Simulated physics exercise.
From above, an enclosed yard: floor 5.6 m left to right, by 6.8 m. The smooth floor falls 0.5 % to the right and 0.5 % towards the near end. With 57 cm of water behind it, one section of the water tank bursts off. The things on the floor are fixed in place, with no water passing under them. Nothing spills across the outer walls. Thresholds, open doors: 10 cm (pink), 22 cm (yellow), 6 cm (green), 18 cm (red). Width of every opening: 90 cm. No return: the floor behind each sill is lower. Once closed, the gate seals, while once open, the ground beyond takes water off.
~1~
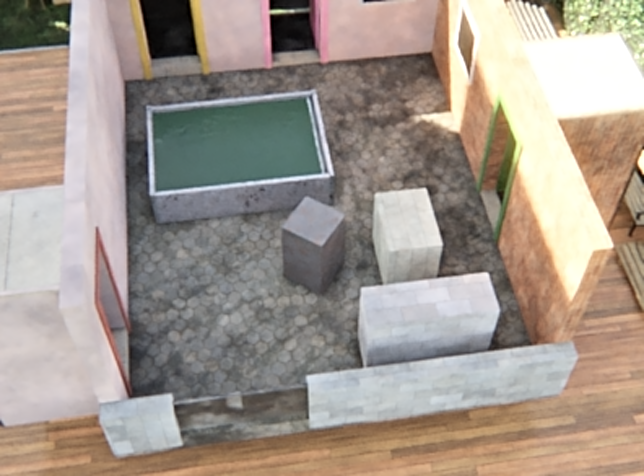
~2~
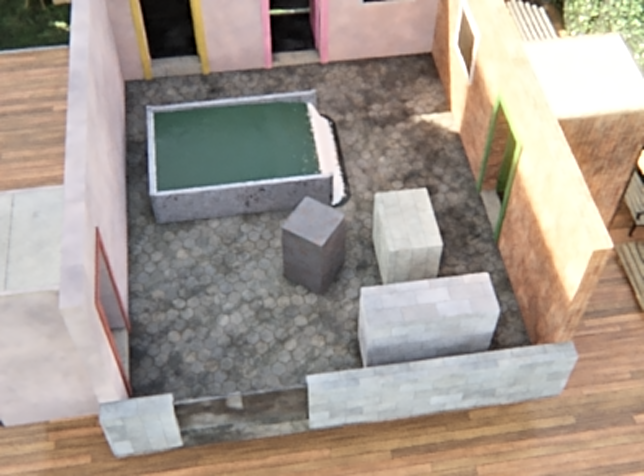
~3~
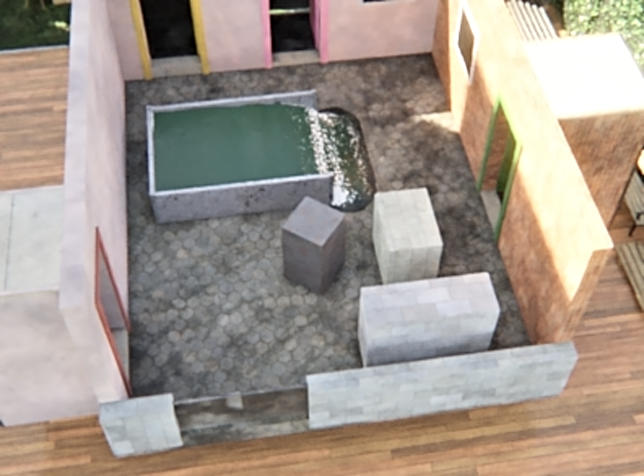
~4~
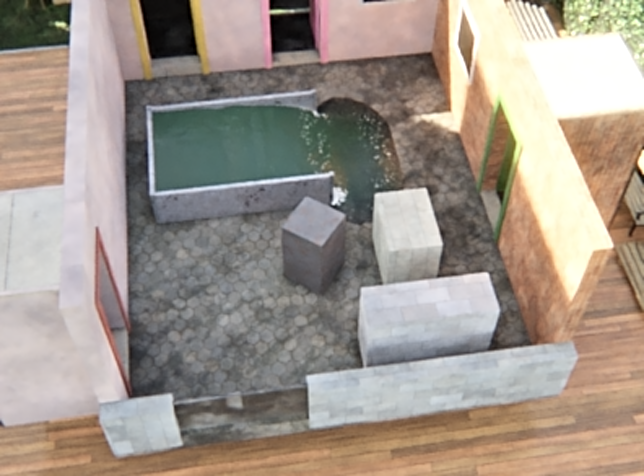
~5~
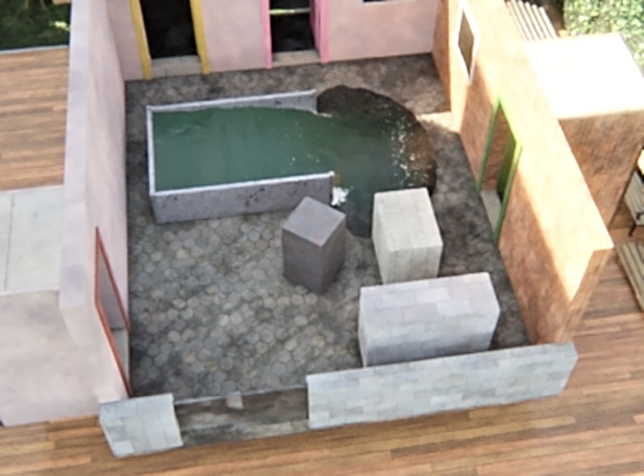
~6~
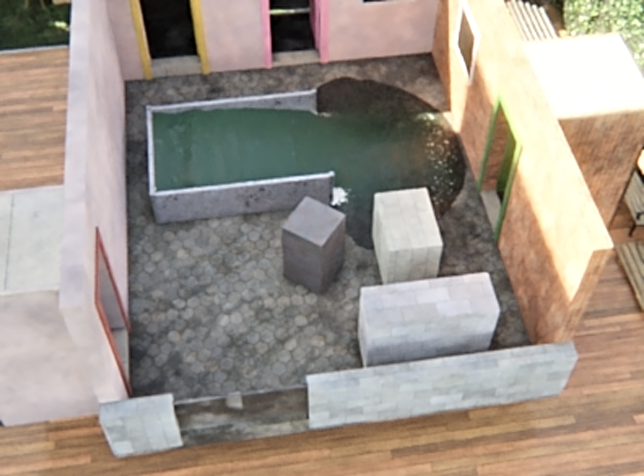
In a walled yard, a water tank's right side bursts and green water spreads rightward across the floor.
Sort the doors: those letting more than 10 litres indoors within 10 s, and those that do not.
The pink door is among those that do not; the yellow door is among those that do not; the green door is among those letting more in; the red door is among those that do not.
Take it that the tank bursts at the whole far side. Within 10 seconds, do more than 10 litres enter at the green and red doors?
Outcome at green: Not exceeded; outcome at red: Not exceeded.
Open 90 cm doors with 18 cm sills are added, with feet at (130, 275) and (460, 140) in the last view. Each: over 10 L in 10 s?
Check, in order - pass / fail.
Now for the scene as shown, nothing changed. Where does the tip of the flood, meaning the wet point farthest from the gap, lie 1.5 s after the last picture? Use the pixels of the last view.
About (526, 328) in the last view.
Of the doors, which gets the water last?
It's the red door that comes last.
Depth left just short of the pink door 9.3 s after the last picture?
Roughly 10.5 centimetres.
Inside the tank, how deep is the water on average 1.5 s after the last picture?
The average depth is around 25 cm.
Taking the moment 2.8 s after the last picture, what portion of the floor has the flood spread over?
50 %.
Then, 0.7 s after the last picture water covers 30 % of the floor and is deepest (36 cm) near (453, 147); pink door not reached, yellow door not reached, green door 12 cm at the sill, 6 L in, red door not reached.
Then, 1.5 s after the last picture water covers 35 % of the floor and is deepest (41 cm) near (432, 54); pink door not reached, yellow door not reached, green door 22 cm at the sill, 60 L in, red door not reached.
Then, 2.8 s after the last picture water covers 50 % of the floor and is deepest (32 cm) near (432, 54); pink door 8 cm at the sill, 0 L in, yellow door not reached, green door 18 cm at the sill, 164 L in, red door not reached.
Then, 5.3 s after the last picture water covers 85 % of the floor and is deepest (20 cm) near (529, 374); pink door 8 cm at the sill, 0 L in, yellow door 8 cm at the sill, 0 L in, green door 10 cm at the sill, 232 L in, red door 6 cm at the sill, 0 L in.
Then, 9.3 s after the last picture water covers 100 % of the floor and is deepest (12 cm) near (131, 426); pink door 11 cm at the sill, 0 L in, yellow door 9 cm at the sill, 0 L in, green door 9 cm at the sill, 265 L in, red door 11 cm at the sill, 0 L in.
